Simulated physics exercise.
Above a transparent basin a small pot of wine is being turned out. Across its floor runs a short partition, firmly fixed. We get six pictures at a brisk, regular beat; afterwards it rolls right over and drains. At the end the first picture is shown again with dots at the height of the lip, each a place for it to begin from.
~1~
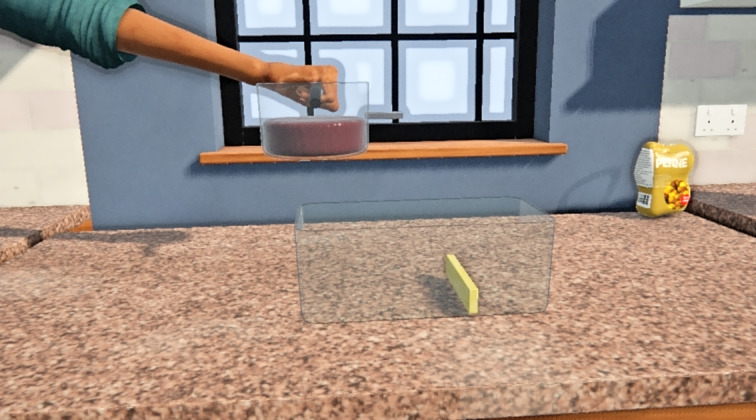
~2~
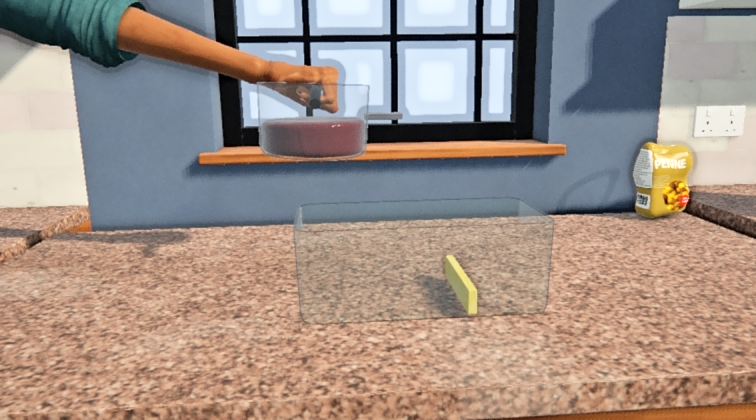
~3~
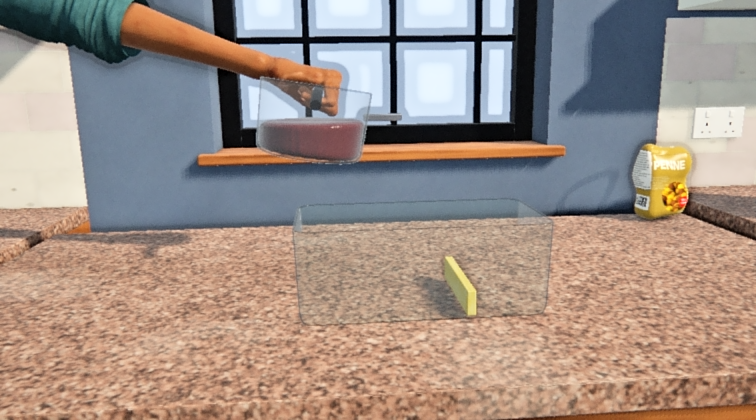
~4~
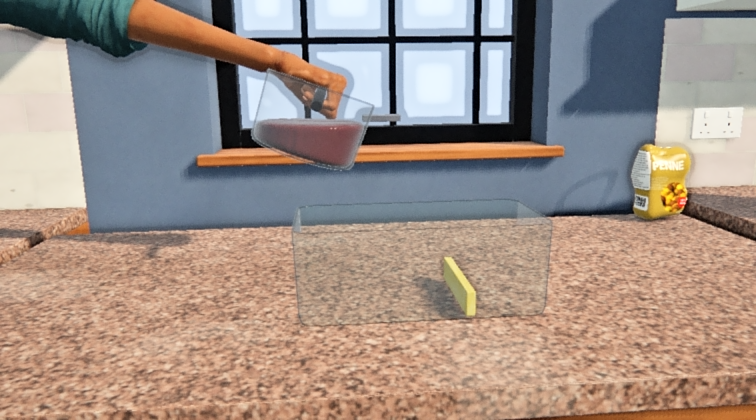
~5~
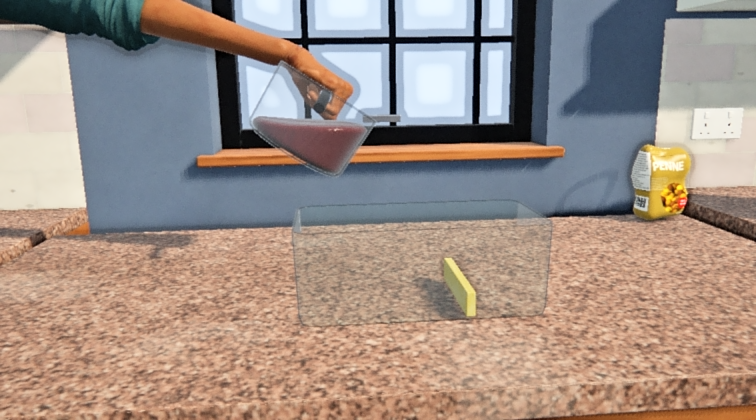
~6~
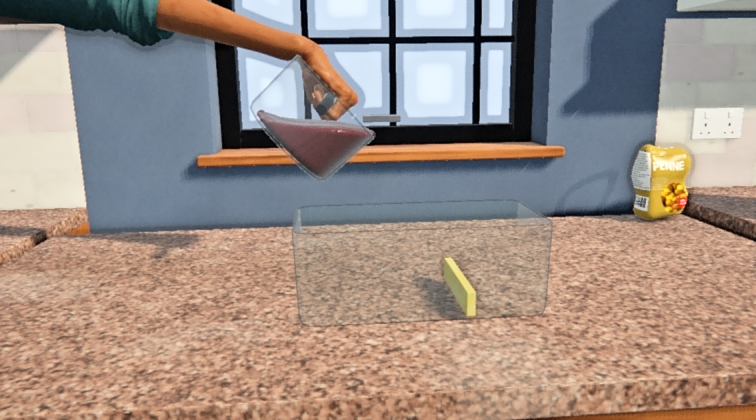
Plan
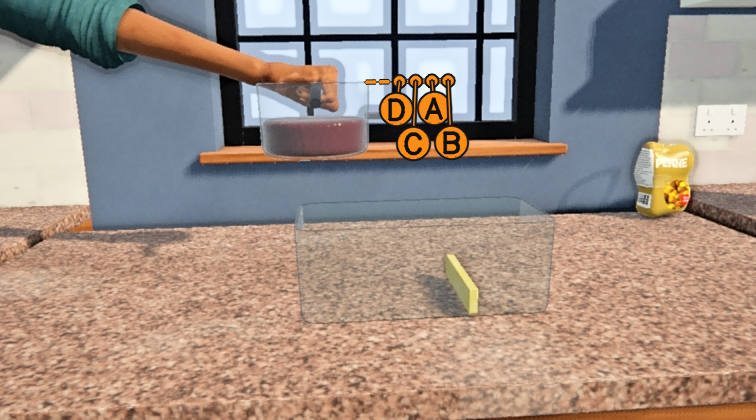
A hand reaching in from the upper left, its arm in a teal sleeve, holds a small clear pot of dark red liquid above a transparent basin with a short yellow partition on its floor. The basin sits on a speckled pinkish-brown counter, viewed from the front, before a blue wall, a black-framed window and a yellow packet at right. Starting upright, the pot tilts steadily rightward, its liquid shifting inside, while the camera stays essentially still.
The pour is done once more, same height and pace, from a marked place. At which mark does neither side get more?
Go for A.
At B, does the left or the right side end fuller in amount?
More ends on the right.
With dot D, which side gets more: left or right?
More ends on the left.
On the marked copy, A at (431, 81); B at (448, 80); C at (415, 81); D at (399, 81).
Choosing A, about 44 % ends left of the wall and 54 % right of it.
Choosing B, about 19 % ends left of the wall and 78 % right of it; 3 % is lost outside.
Choosing C, about 78 % ends left of the wall and 20 % right of it.
Choosing D, about 90 % ends left of the wall and 8 % right of it; 3 % is lost outside.
